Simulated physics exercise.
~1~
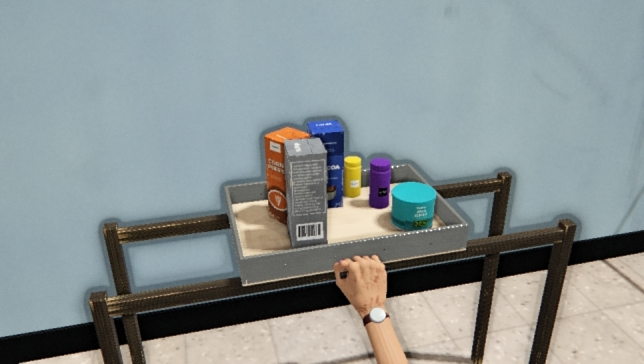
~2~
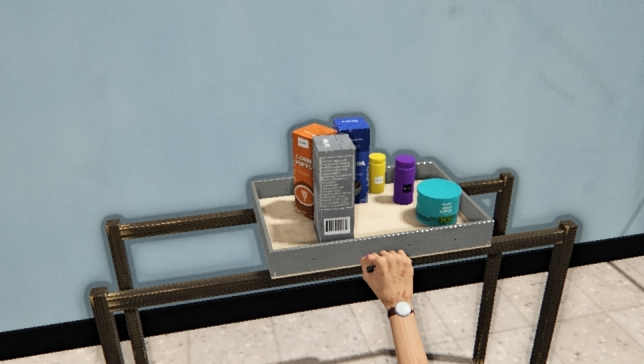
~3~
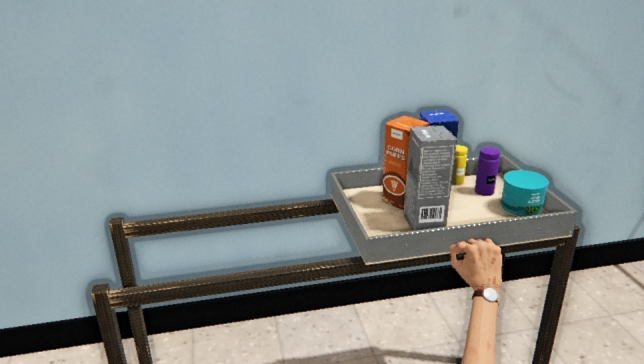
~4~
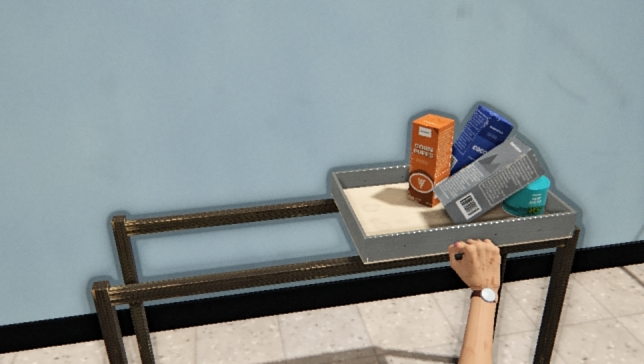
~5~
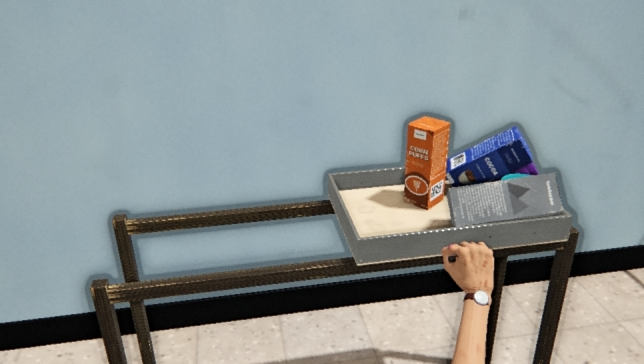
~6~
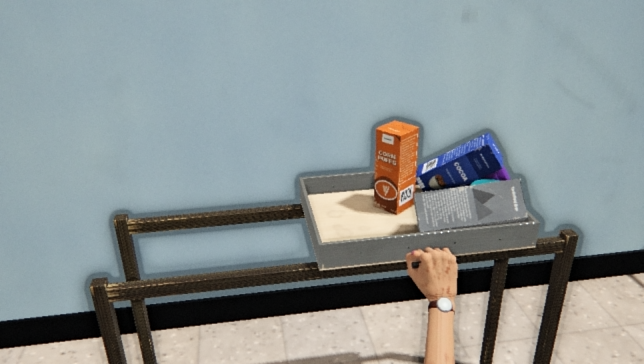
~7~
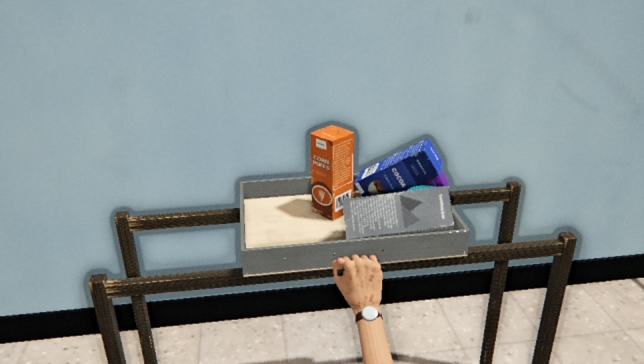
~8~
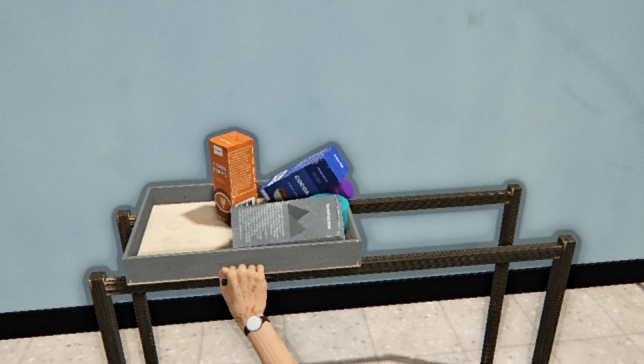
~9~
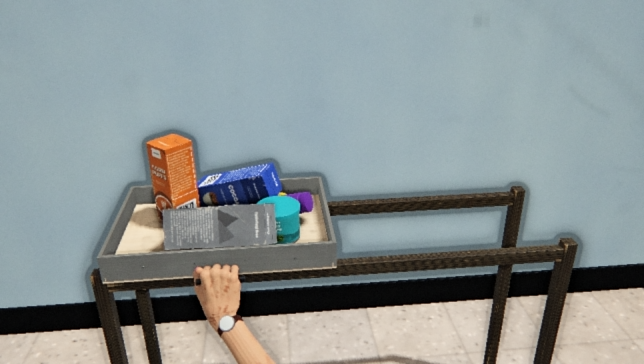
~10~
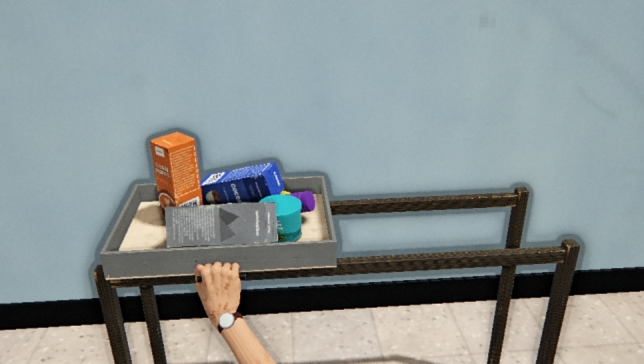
Hand sliding a tray of cartons and tubs right, toppling several, then left, with the orange carton still upright at the end.
